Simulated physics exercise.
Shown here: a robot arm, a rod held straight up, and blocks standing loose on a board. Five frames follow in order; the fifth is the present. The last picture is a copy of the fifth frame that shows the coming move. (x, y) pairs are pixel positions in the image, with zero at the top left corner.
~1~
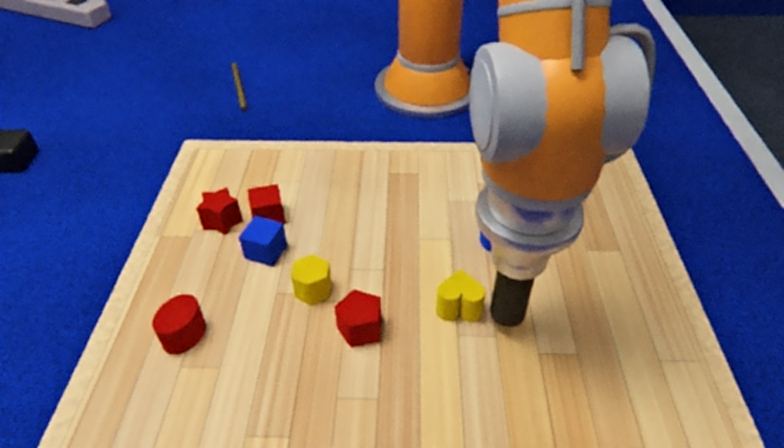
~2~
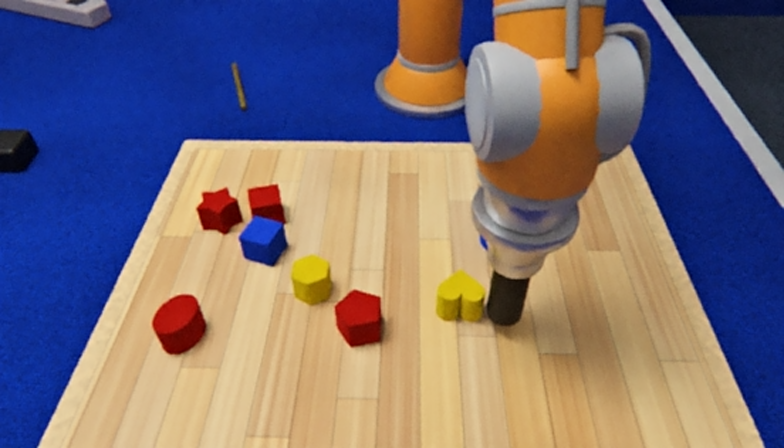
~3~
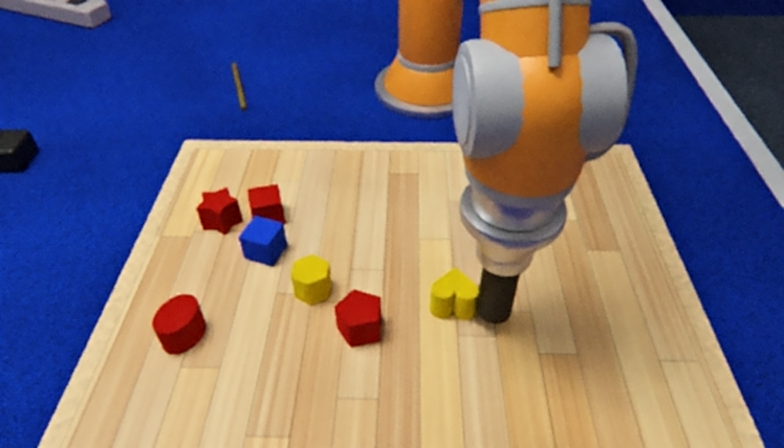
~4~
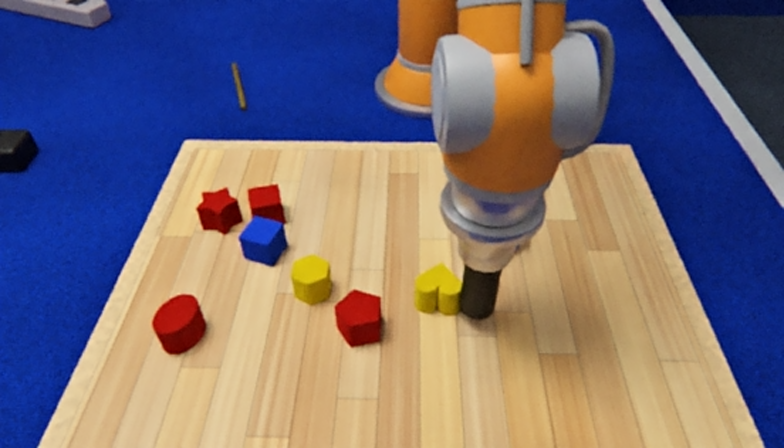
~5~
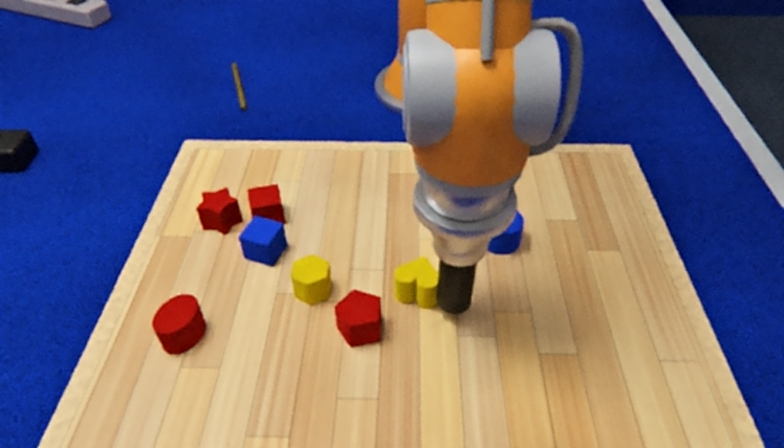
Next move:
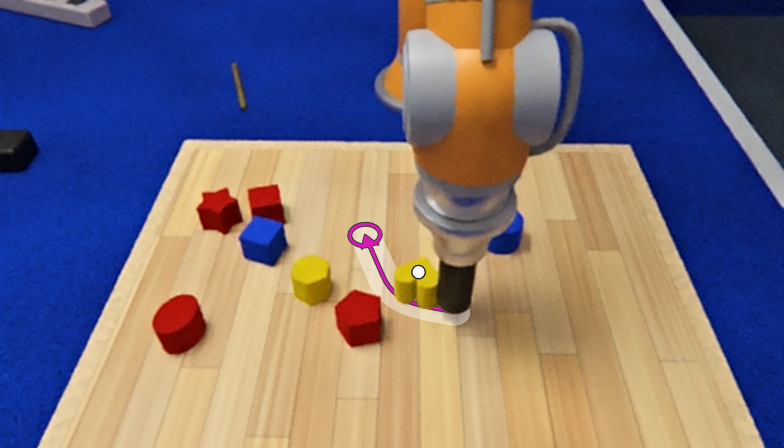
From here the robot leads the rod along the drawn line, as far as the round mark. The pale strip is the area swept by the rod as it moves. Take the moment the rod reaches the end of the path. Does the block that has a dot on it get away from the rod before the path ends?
In short: No.
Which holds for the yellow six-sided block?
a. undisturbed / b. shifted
The one that fits is a, undisturbed.
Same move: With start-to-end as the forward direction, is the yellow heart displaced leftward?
It seems not.
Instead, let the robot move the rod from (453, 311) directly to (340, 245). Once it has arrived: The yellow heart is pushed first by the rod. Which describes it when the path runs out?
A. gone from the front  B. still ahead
Option B.
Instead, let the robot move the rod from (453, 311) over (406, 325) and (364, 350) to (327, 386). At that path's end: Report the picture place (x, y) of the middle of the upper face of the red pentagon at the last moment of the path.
I'd say the red pentagon ends with its top centre at (325, 313).
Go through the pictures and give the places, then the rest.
Lower end of the rod at (507, 313), tops of blocks, yellow six-sided block at (310, 268), red pentagon at (359, 307), yellow heart at (461, 287), in the first picture.
Rod at (504, 312), blocks as before, in the second picture.
Rod at (494, 310), yellow heart at (455, 285), in the third picture.
Rod at (477, 306), yellow heart at (439, 280), in the fourth picture.
Rod at (454, 301), yellow six-sided block at (310, 268), red pentagon at (359, 307), yellow heart at (419, 272), in the fifth picture.
The drawn path runs from (453, 311) by way of (404, 299) and (379, 267) to (365, 235); the dot is on the yellow heart.
On the path given first. One third of the way, rod at (404, 288); yellow heart at (383, 252), turned 45° clockwise.
Two thirds of the way, rod at (378, 256); yellow heart at (368, 221), turned 70° clockwise.
At the end, rod at (364, 224); yellow six-sided block not moved; red pentagon not moved; yellow heart at (364, 192), turned 100° clockwise.
